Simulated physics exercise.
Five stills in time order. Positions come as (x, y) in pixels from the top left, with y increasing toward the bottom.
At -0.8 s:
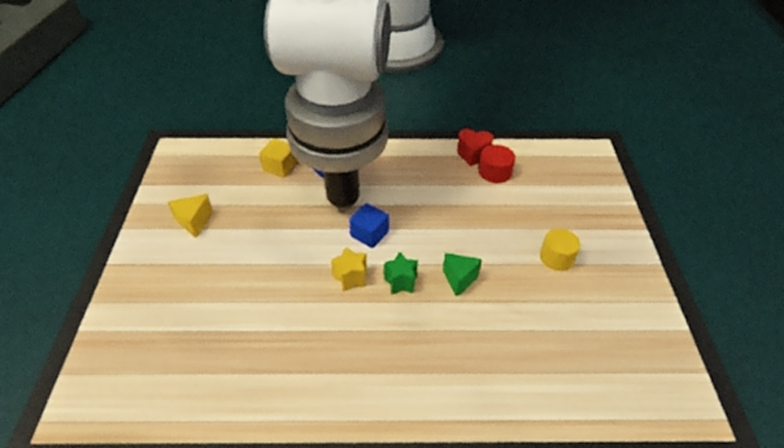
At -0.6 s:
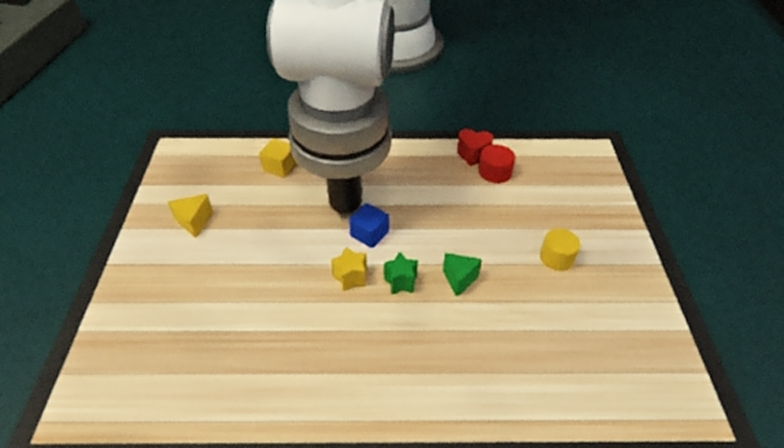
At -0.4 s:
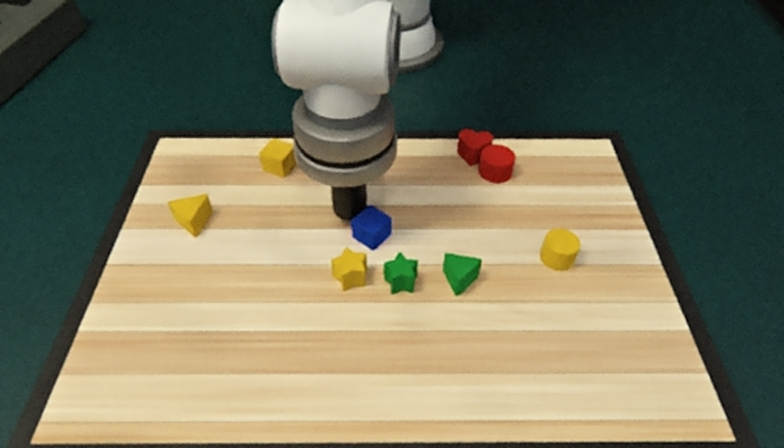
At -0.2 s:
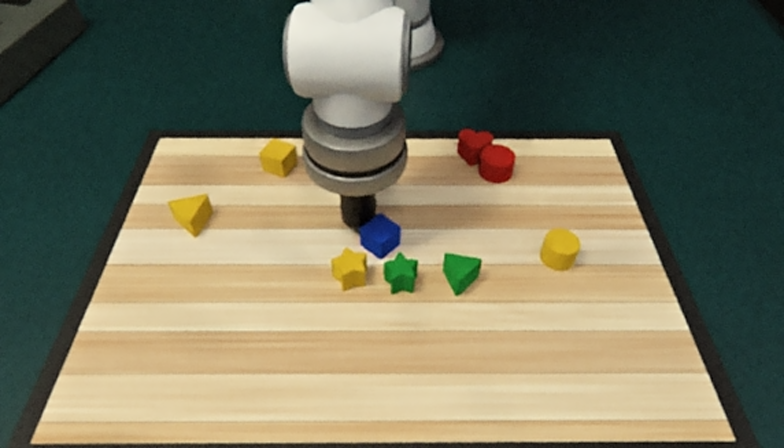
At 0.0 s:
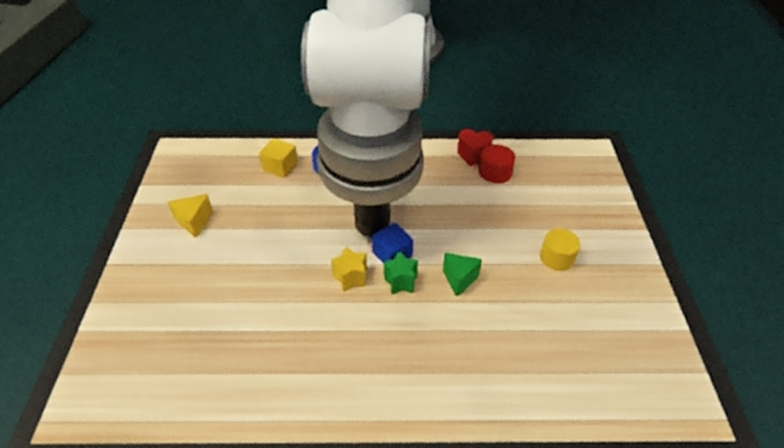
A robot arm moved in close to a blue cube on a wooden board and nudged it a short way down and right, up against the green star, while the other colored blocks stayed still.
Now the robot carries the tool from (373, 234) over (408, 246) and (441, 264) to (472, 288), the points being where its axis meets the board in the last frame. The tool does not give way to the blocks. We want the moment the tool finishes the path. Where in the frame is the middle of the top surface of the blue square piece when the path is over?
(442, 284)
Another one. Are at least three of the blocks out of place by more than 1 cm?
In short: Yes.
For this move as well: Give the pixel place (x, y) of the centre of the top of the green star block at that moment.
It comes to (408, 288).
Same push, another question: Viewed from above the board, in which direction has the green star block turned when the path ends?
In a top view, it turns clockwise.
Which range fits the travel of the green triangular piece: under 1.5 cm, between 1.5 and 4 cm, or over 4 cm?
It gets moved over 4 cm.
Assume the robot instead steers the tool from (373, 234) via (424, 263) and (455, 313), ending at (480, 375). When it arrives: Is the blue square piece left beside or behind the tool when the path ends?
Short answer: No.
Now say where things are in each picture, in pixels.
Tool's lower end (343, 196); yellow star block (350, 260); blue square piece (369, 216); green star block (402, 265); green triangular piece (462, 263), in the first picture.
Tool (346, 202); blocks still, in the second picture.
Tool (350, 209); blue square piece (371, 218), in the third picture.
Tool (359, 217); blue square piece (380, 227), in the fourth picture.
Tool (372, 225); yellow star block (350, 260); blue square piece (393, 237); green star block (402, 265); green triangular piece (462, 263), in the fifth picture.
What follows on the original path. One third of the way, tool (409, 237); blue square piece (423, 253), turned 25° clockwise; green star block (408, 277), turned 60° clockwise.
Two thirds of the way, tool (443, 255); blue square piece (438, 274), turned 55° clockwise; green star block (408, 286), turned 105° clockwise; green triangular piece (473, 270).
At the end, tool (473, 279); yellow star block still; blue square piece (442, 284), turned 85° clockwise; green star block (408, 288), turned 110° clockwise; green triangular piece (507, 296).
